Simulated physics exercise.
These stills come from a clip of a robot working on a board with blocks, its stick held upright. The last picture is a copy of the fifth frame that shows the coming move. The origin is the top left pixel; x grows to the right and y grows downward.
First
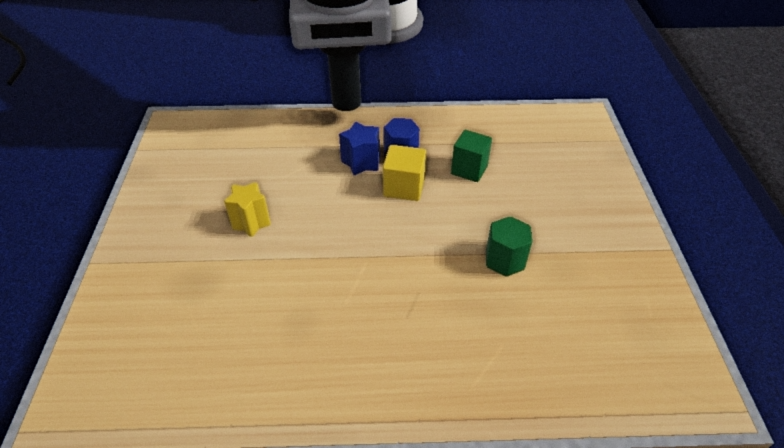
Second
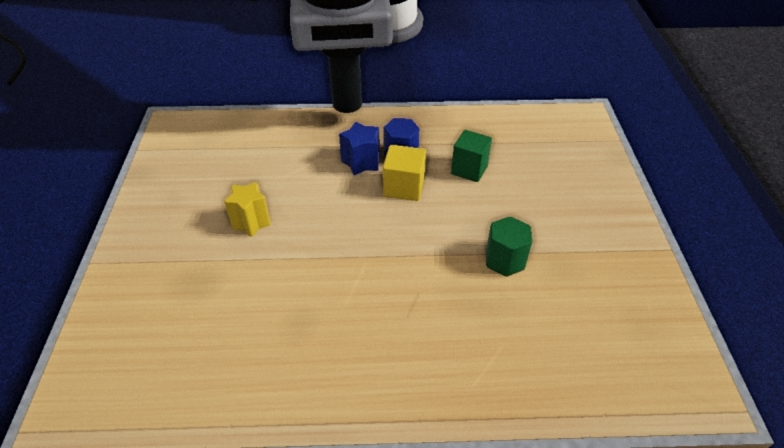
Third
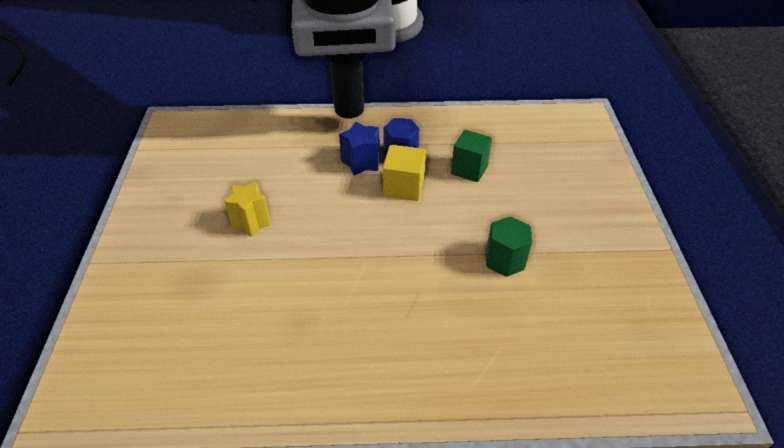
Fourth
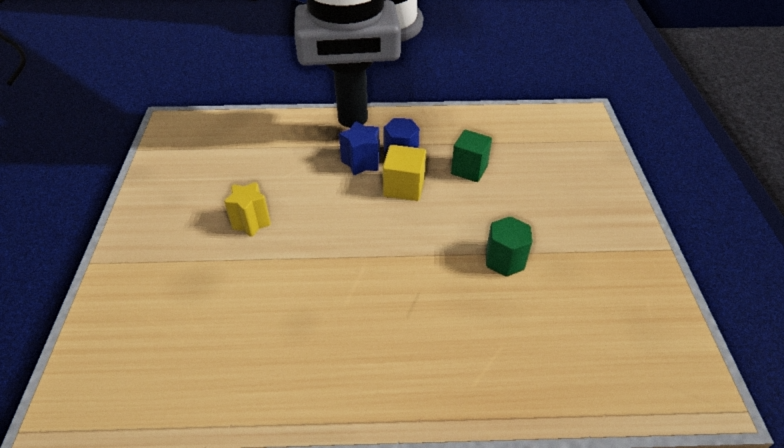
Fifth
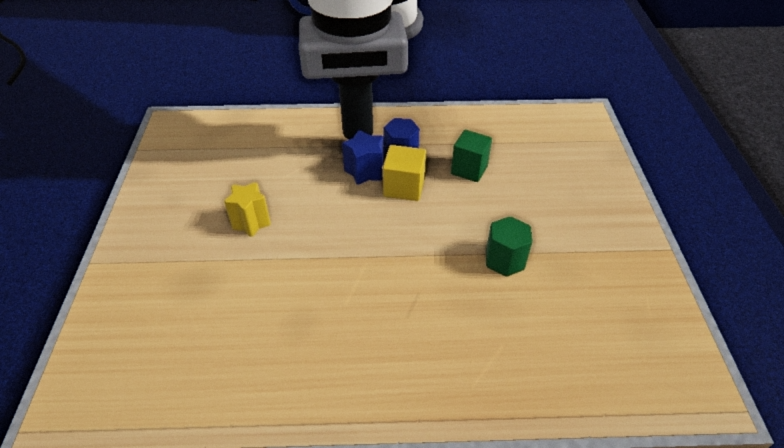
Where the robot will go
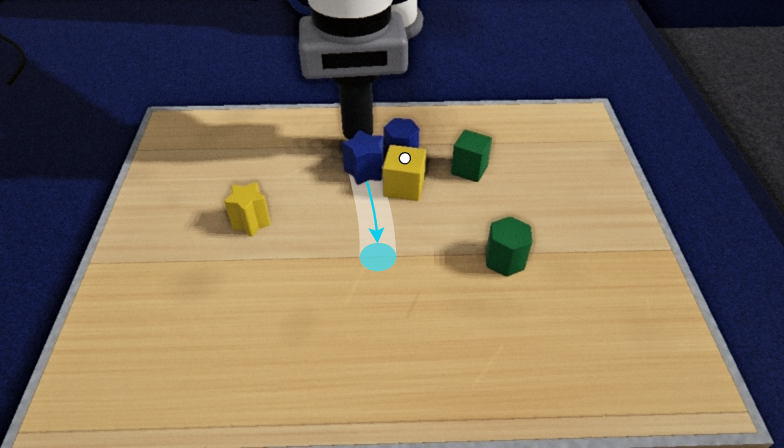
To begin with, a robot's dark stick stays nearly still at the far edge of a wooden board holding blue, yellow and green blocks. The stick then moves a short way toward the viewer and slightly right, and pushes the blue star block slightly nearer while the other blocks stay still.
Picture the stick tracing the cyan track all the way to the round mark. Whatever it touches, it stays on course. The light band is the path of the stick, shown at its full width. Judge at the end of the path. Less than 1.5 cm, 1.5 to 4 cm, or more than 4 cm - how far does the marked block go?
Of the three bands, it's under 1.5 cm.
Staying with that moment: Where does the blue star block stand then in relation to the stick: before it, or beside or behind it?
I'm fairly sure the blue star block rides along ahead of the stick to the very end.
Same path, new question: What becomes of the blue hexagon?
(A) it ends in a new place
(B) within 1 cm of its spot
That would be B.
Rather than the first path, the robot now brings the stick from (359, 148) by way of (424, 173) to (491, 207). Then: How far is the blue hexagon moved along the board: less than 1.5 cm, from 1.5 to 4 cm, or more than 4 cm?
Its final spot will lie more than 4 cm from the current one.
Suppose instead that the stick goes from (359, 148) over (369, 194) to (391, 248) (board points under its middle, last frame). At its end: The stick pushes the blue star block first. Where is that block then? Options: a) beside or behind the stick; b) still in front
b: Still in front.
The drawn path runs from (359, 148) over (367, 180) and (375, 216) to (378, 257); the dot is on the yellow square.
On the path given first. One third of the way, stick at (366, 165); blue star block at (367, 174), turned 25° anticlockwise.
Two thirds of the way, stick at (374, 201); blue star block at (373, 213), turned 20° anticlockwise; yellow square at (407, 160).
At the end, stick at (378, 241); blue star block at (376, 258), turned 20° anticlockwise; blue hexagon not moved; yellow square at (407, 160).
